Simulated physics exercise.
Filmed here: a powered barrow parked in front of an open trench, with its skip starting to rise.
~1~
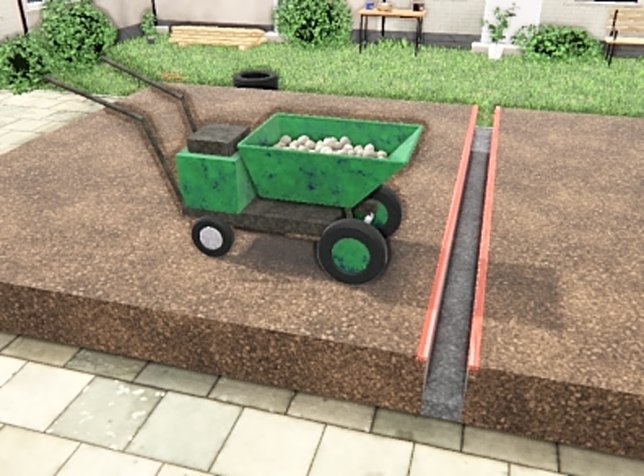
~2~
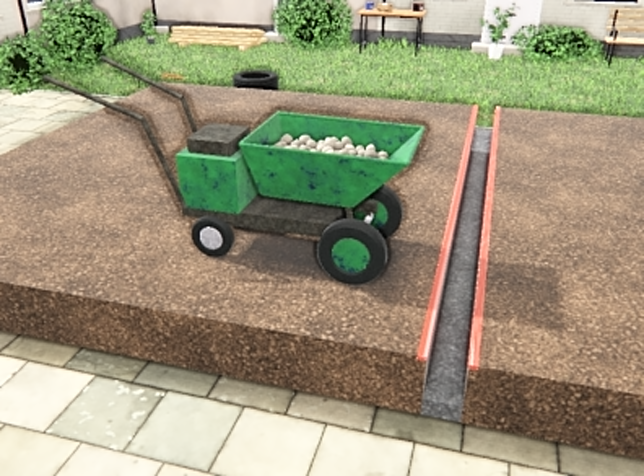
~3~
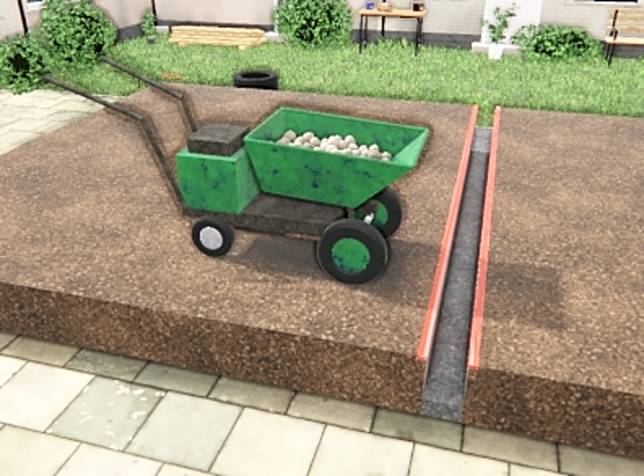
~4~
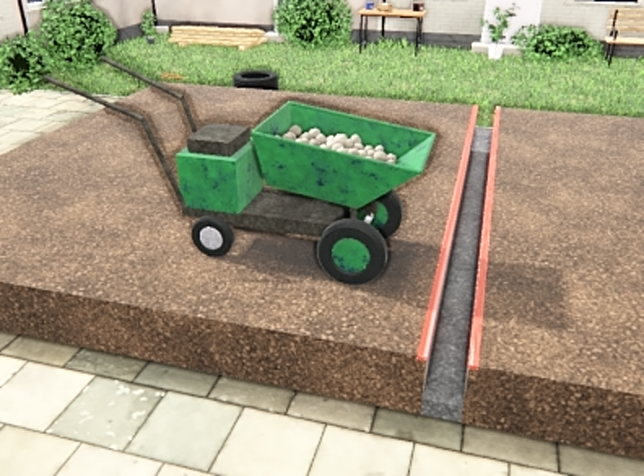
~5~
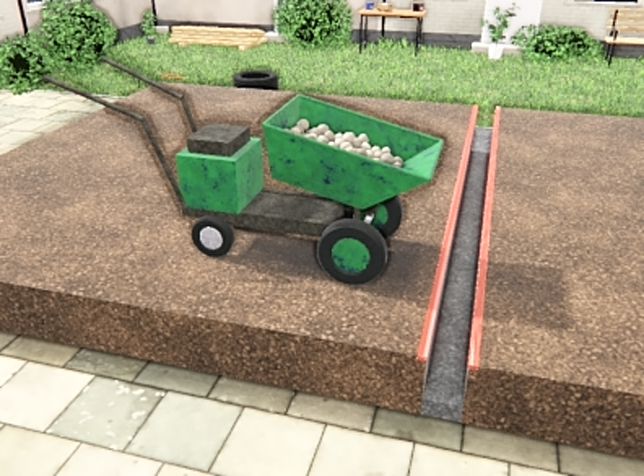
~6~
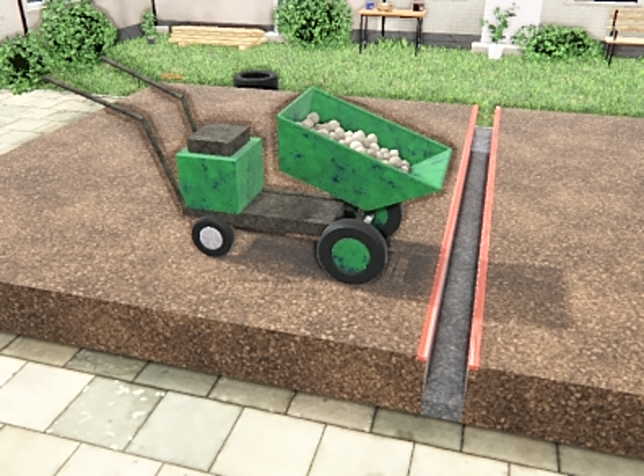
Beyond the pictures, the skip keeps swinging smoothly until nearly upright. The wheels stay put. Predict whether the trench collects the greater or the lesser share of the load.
I predict the trench will fail to catch most of it.
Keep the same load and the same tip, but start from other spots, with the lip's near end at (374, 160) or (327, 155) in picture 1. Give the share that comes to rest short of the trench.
About 0 %, then 40 %.
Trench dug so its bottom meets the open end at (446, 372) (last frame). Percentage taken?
Roughly 10 in a hundred.
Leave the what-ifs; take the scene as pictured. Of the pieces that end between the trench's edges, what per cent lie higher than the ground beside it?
I'd put it near 0 in a hundred.
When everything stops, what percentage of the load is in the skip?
It works out to some 20 percent.
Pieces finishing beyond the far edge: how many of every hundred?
Near 60 in every hundred.
Just after the last frame, skip tipped steeply; every one in the skip.
A moment on, skip tipped right over; the larger part in the skip; just a few in or heaped over the trench; roughly a quarter beyond it.
Further on, skip tipped right over; roughly a quarter in the skip; roughly a quarter in or heaped over the trench; roughly half beyond it.
When it is over, skip tipped right over; roughly a quarter in the skip; roughly a quarter in or heaped over the trench; roughly two thirds beyond it.
